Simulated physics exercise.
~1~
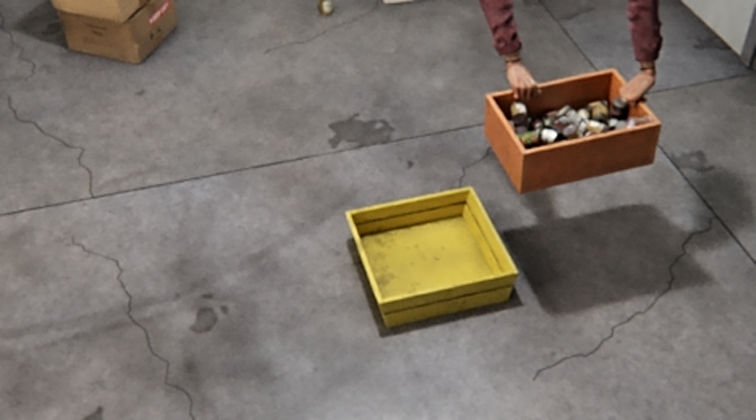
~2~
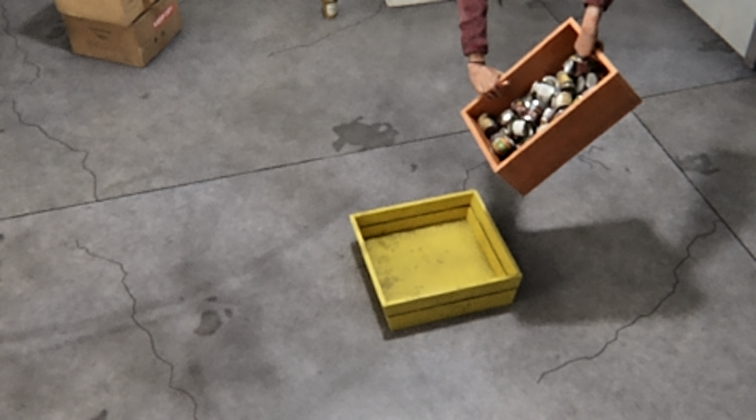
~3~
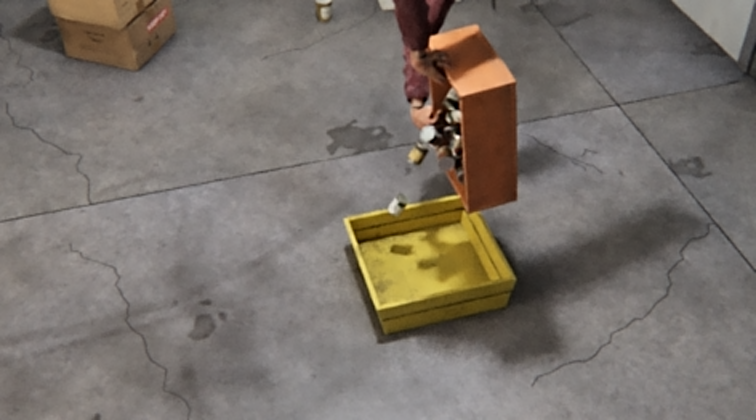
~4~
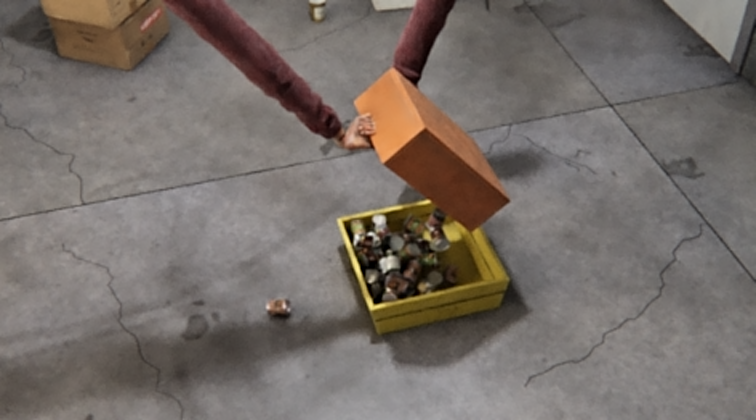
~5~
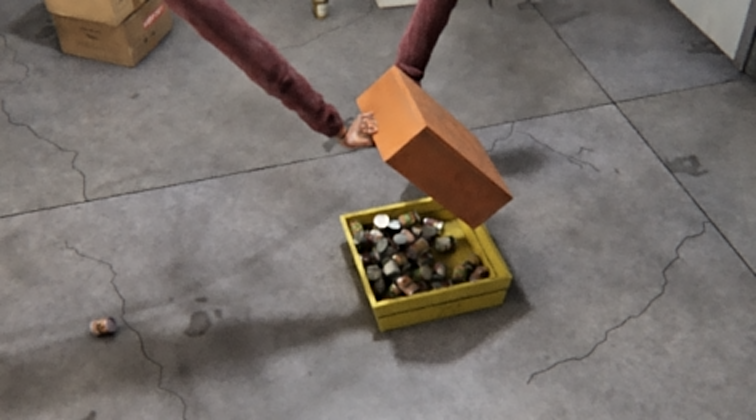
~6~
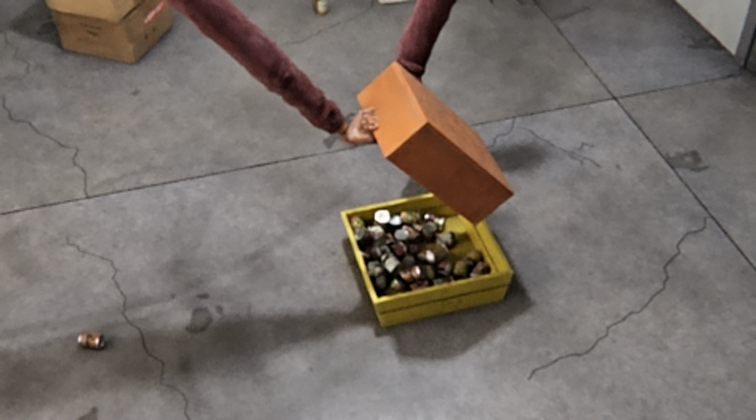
An orange crate full of small tins is held by two hands in dark red sleeves above an empty yellow basket on a cracked grey concrete floor, seen from above by a slightly swaying camera. Cardboard boxes sit at the upper left. The hands tip the crate to the left, and the tins start tumbling out into the basket. As it turns nearly upside down, the rest drop in, while one tin lands outside and rolls away left. The crate stays tilted over the basket, now holding a heap of tins, with the lone stray lying at the lower left.
